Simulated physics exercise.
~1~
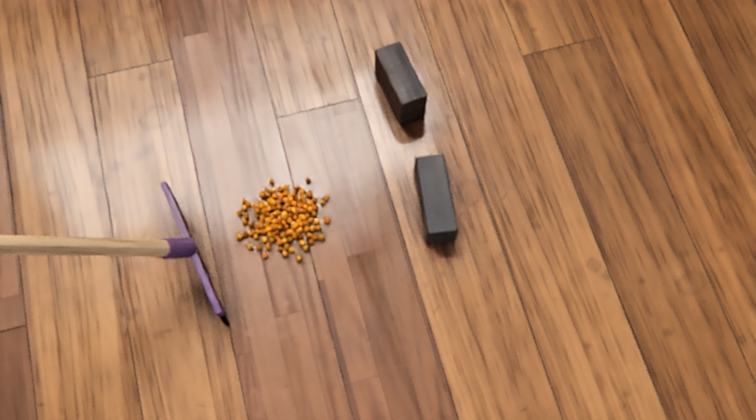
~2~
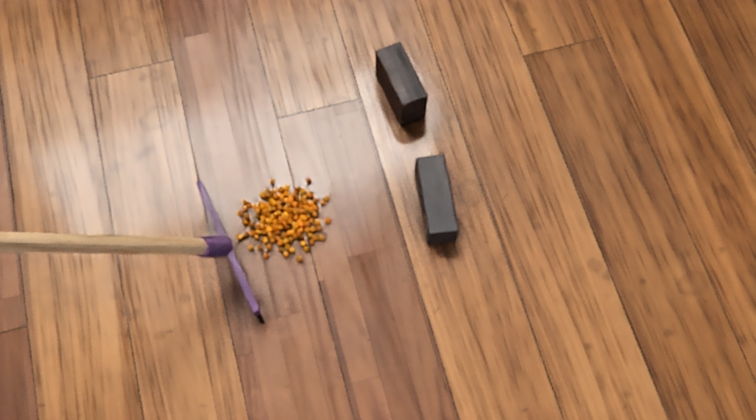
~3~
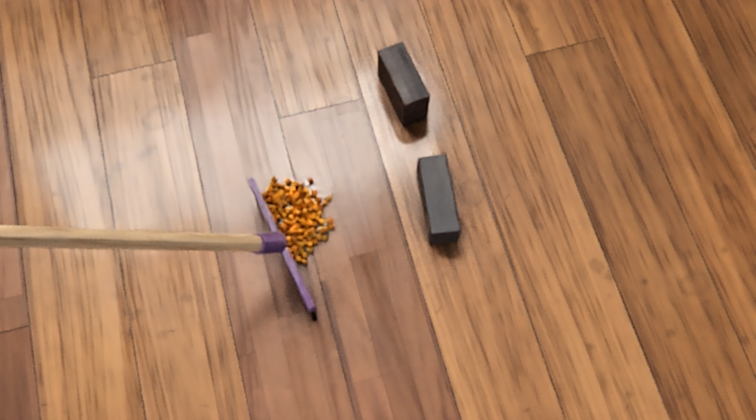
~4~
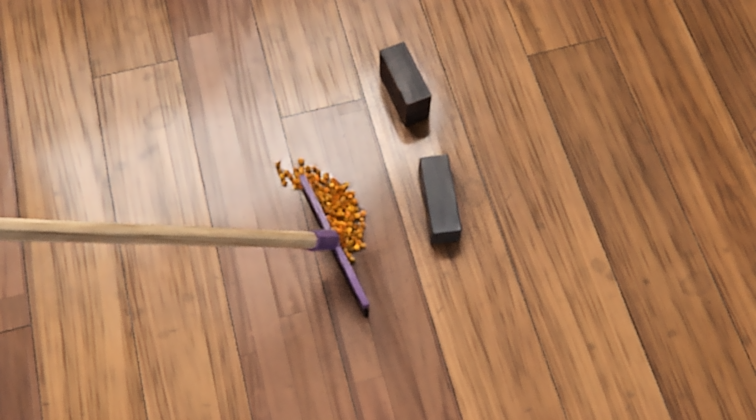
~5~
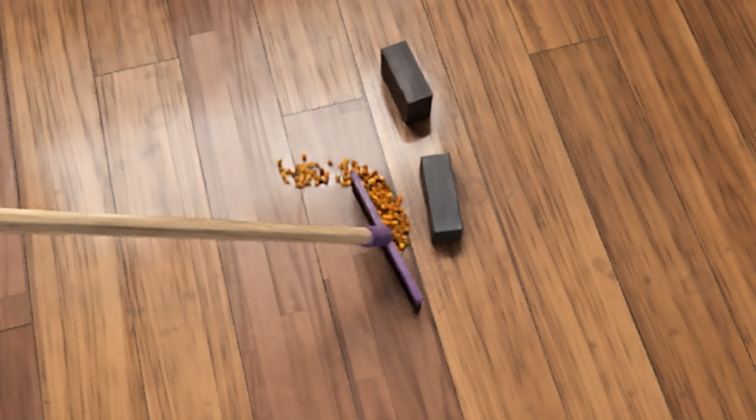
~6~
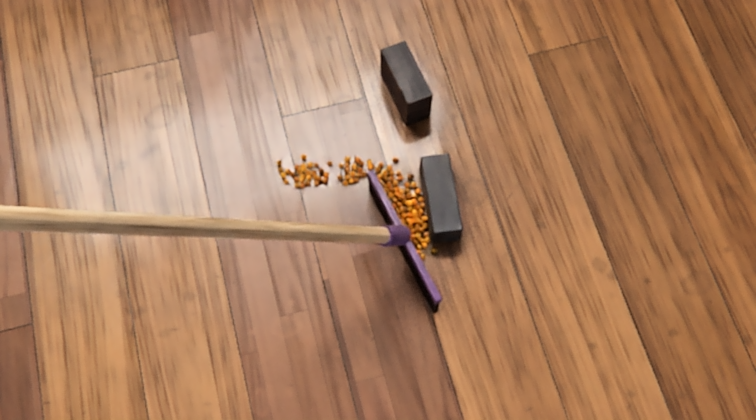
On a wooden floor, a purple squeegee pushes spilt orange kernels right, some trailing behind, until they bunch before two dark blocks.
